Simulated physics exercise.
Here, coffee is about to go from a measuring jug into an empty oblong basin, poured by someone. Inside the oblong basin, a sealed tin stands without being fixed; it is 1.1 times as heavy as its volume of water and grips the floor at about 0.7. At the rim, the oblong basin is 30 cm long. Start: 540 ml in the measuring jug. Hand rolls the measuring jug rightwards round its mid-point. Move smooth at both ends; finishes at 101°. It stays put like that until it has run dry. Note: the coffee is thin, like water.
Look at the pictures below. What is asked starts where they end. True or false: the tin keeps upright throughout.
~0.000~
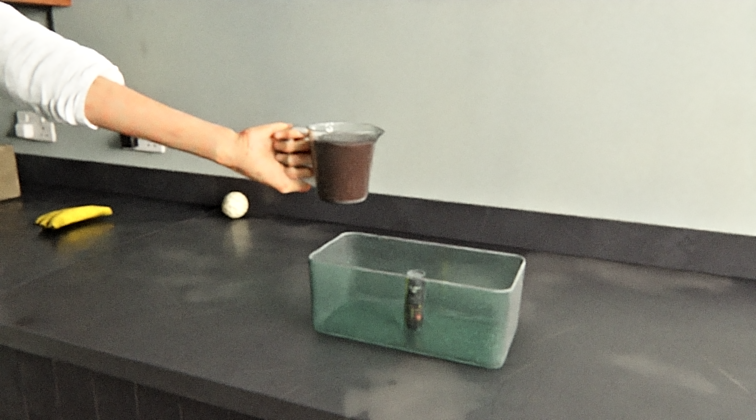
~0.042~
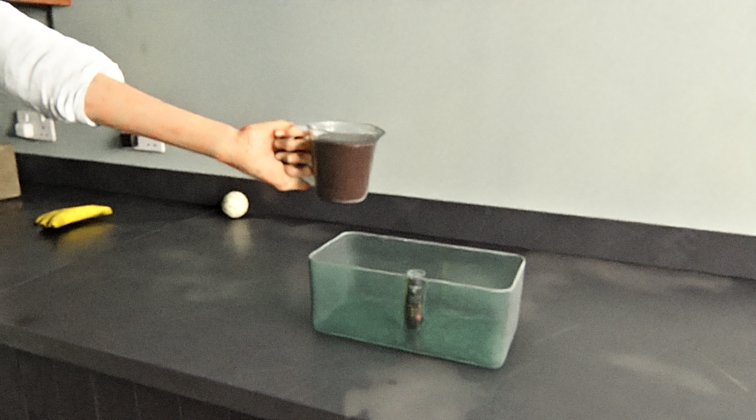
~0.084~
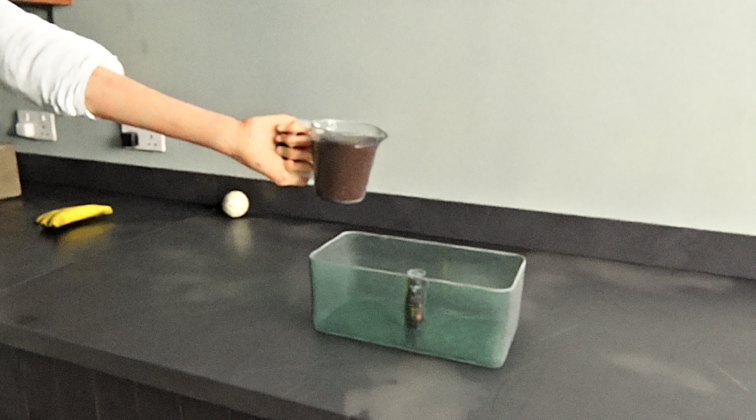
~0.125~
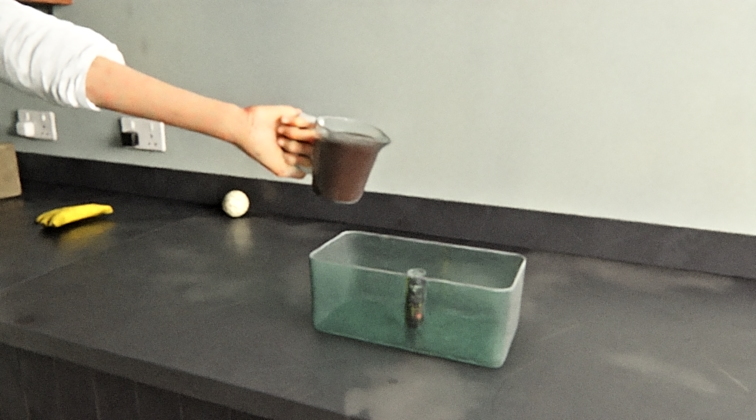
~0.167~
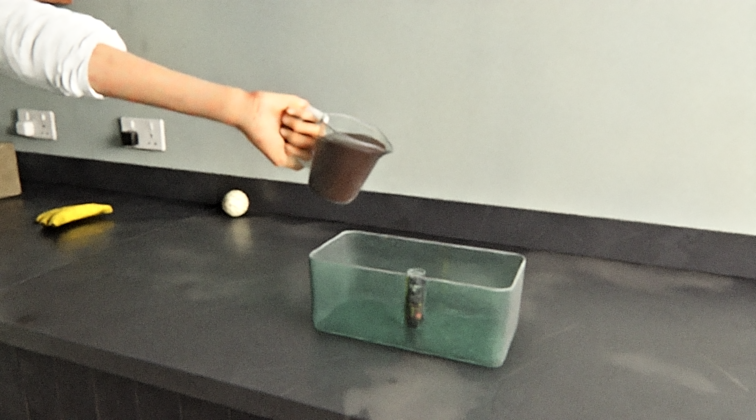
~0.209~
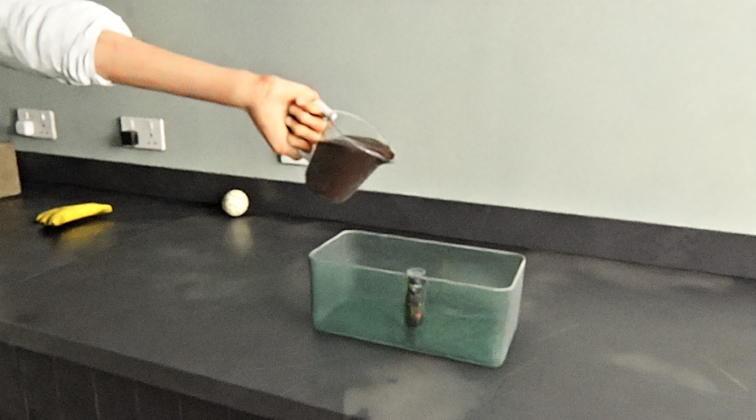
False.
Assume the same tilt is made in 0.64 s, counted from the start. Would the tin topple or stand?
After the tilt, the tin has tipped over.
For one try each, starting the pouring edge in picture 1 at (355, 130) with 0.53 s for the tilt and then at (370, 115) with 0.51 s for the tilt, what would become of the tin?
In the first try it comes down; in the second it comes down.
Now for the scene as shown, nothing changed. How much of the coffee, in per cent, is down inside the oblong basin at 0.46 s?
About 24 per cent.
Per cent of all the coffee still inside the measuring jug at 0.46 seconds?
48 %.
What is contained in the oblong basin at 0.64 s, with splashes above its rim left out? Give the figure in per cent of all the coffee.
The share is close to 76 percent.
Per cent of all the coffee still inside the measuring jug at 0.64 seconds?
I reckon near 10 per cent still sits there.
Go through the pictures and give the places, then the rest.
In the first picture, tilt 0°; pouring edge (384, 132); surface from (316, 136) to (374, 141); the oblong basin's rim runs from (327, 246) to (519, 275); the tin's top is at (416, 276).
In the second picture, tilt 2°; pouring edge (385, 132); surface from (316, 135) to (375, 141).
In the third picture, tilt 6°; pouring edge (388, 136); surface from (319, 133) to (377, 142).
In the fourth picture, tilt 13°; pouring edge (391, 142); surface from (322, 132) to (381, 144).
In the fifth picture, tilt 23°; pouring edge (394, 151); surface from (324, 136) to (385, 147).
In the sixth picture, tilt 34°; pouring edge (395, 162); surface from (323, 143) to (393, 155); 1 per cent is over the edge.
Then, 0.46 s in, the tilt is 96° and 47 per cent is still to pour; the tin stands where it began.
Then, 0.64 s in, the tilt is 101° and 10 per cent is still to pour; the tin stands where it began.
Then, 0.82 s in, the tilt is 101° and 1 per cent is still to pour; the tin lies on its side.
Then, 1.03 s in, the tilt is 101° and 0 per cent is still to pour; the tin lies on its side.
Finally, the tin lies on its side.
